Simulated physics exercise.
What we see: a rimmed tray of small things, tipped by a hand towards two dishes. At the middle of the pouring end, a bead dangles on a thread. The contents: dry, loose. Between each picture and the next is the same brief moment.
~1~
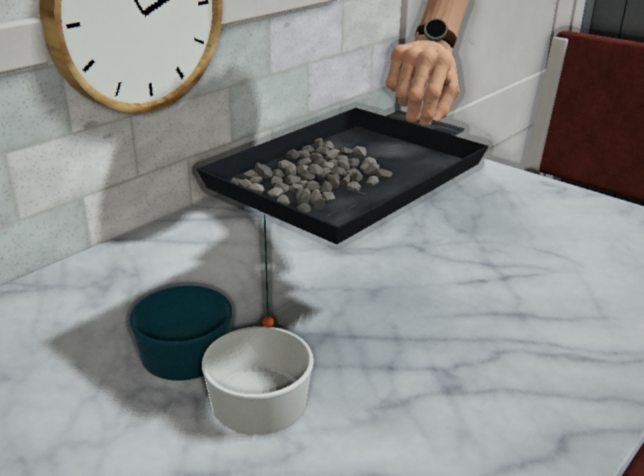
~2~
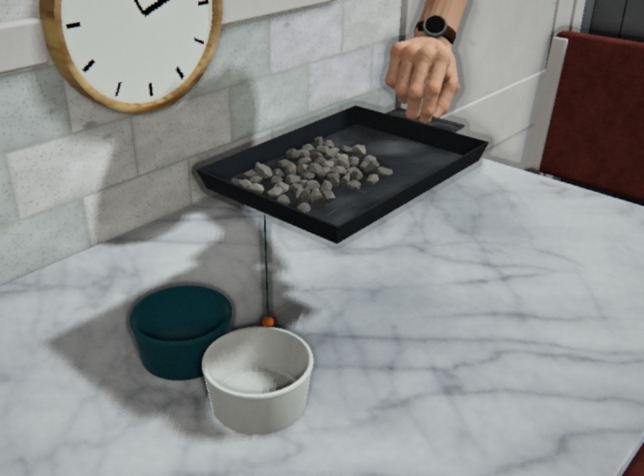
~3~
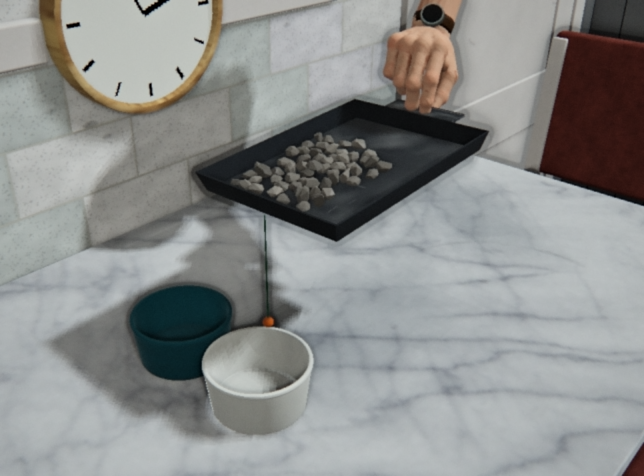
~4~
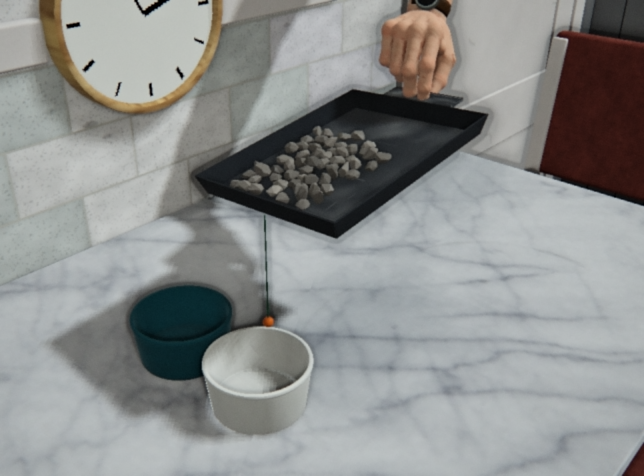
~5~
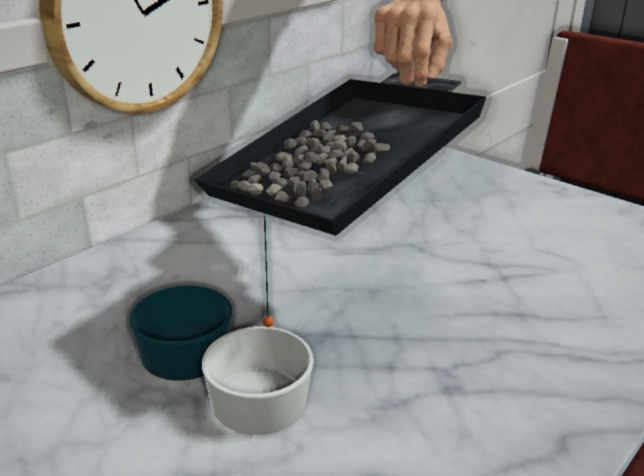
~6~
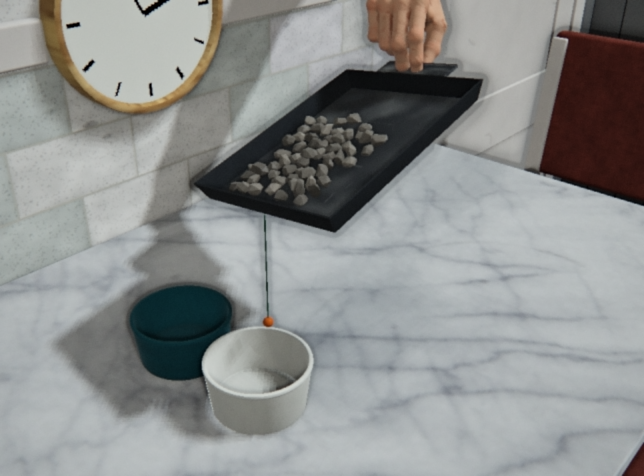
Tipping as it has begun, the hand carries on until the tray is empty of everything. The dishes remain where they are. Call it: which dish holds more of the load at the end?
The left one holds more.
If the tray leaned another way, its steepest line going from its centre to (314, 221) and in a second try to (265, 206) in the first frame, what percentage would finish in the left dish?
Roughly 0 % in the first case and 40 % in the second.
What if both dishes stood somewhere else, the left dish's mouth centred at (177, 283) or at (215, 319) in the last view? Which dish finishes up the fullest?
Results - the dish on the right side first, the dish on the left side second.
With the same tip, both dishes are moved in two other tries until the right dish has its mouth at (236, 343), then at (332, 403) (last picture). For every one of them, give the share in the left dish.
Some 40 percent in the first case, 10 percent in the second.
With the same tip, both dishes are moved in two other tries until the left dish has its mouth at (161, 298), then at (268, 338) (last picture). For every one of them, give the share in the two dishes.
Try 1: Some 70 %; try 2: Some 10 %.
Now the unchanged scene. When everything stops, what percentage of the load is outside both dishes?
20 %.
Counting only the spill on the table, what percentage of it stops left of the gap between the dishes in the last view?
Estimate: Near 40 per cent.
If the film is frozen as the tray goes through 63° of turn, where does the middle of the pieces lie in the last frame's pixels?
Centre estimate: (247, 168).
Soon, tray tipped steeply; all on the tray.
A while on, tray tipped past a quarter turn; about a quarter on the tray; a stray few in the right dish; about a third in the left dish; about a third in the air.
Towards the end, tray tipped past a quarter turn; a small part in the right dish; most in the left dish; about a quarter outside both.
Finally, tray tipped past a quarter turn; a small part in the right dish; most in the left dish; about a quarter outside both.
